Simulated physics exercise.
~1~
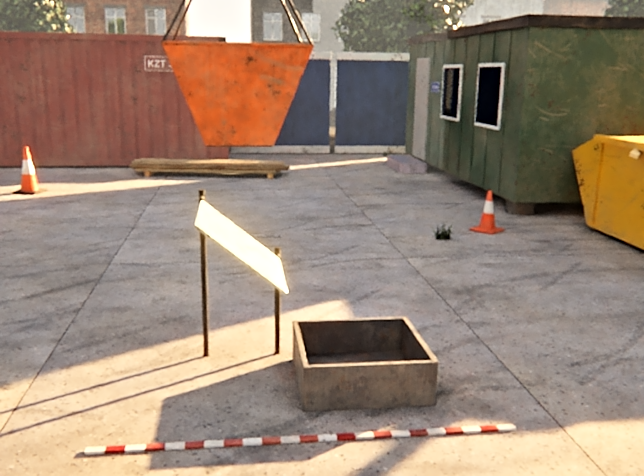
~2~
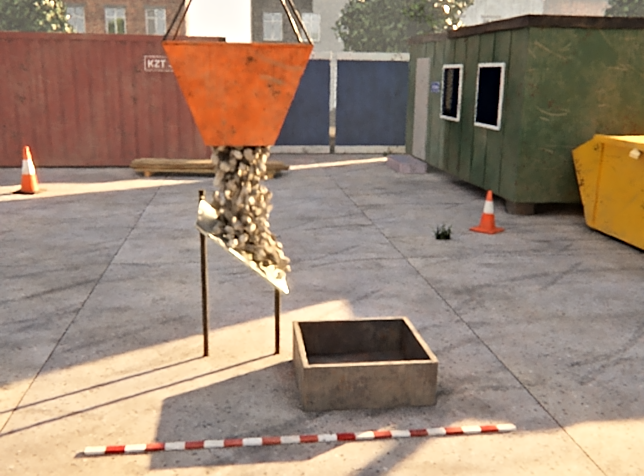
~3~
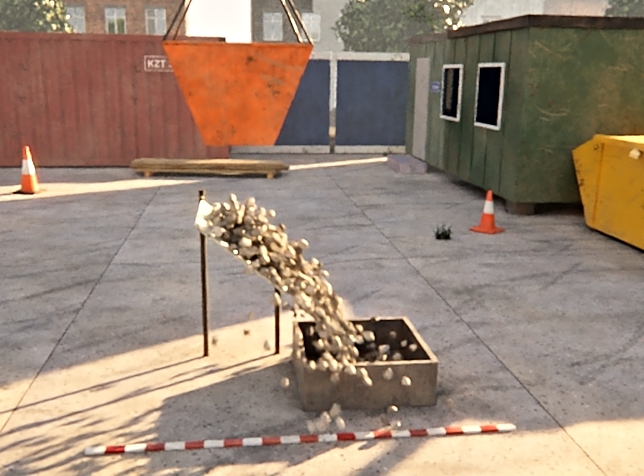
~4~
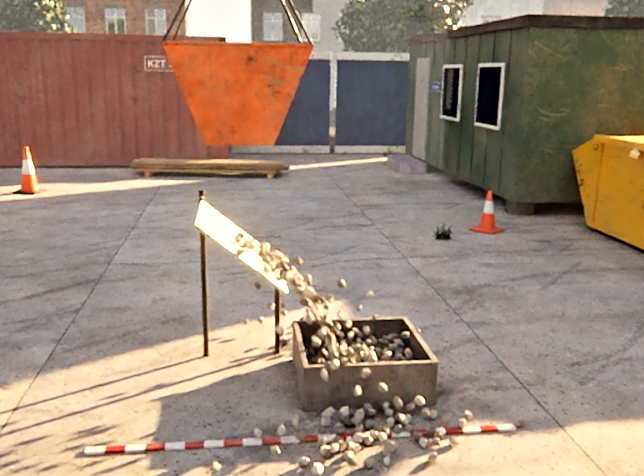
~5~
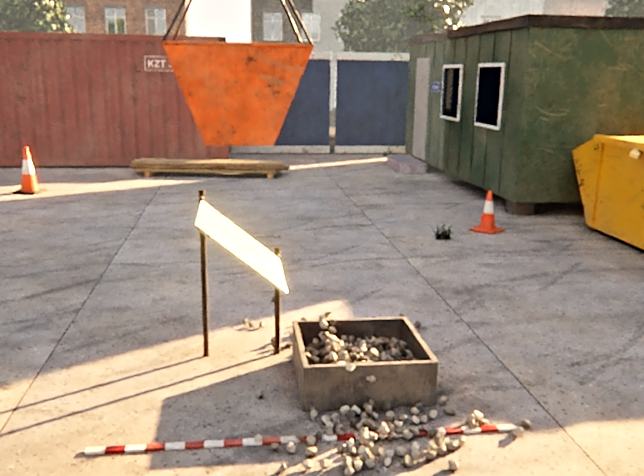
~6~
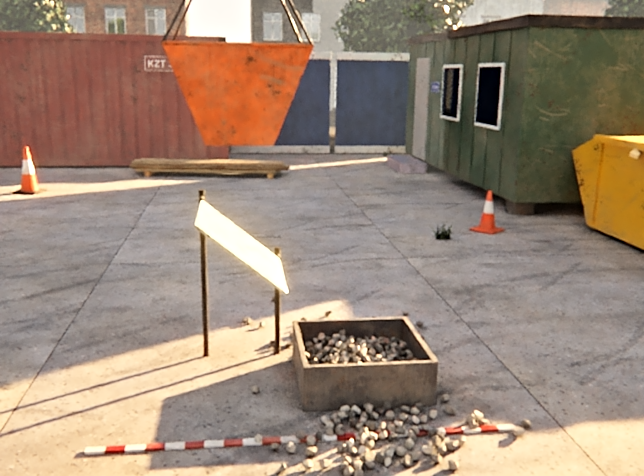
To begin with, an orange skip hangs still above a sloping steel plate on two posts, with an empty open bin below and to the right, in a paved yard with containers and traffic cones. Grey stones pour from the bottom of the skip and pile onto the plate. They slide down to the right and tumble off its lower end into the bin. Some spill over the front and scatter across the red and white striped pole on the ground. Finally the plate is bare, and the stones lie still, most in the bin and the rest mainly in front.
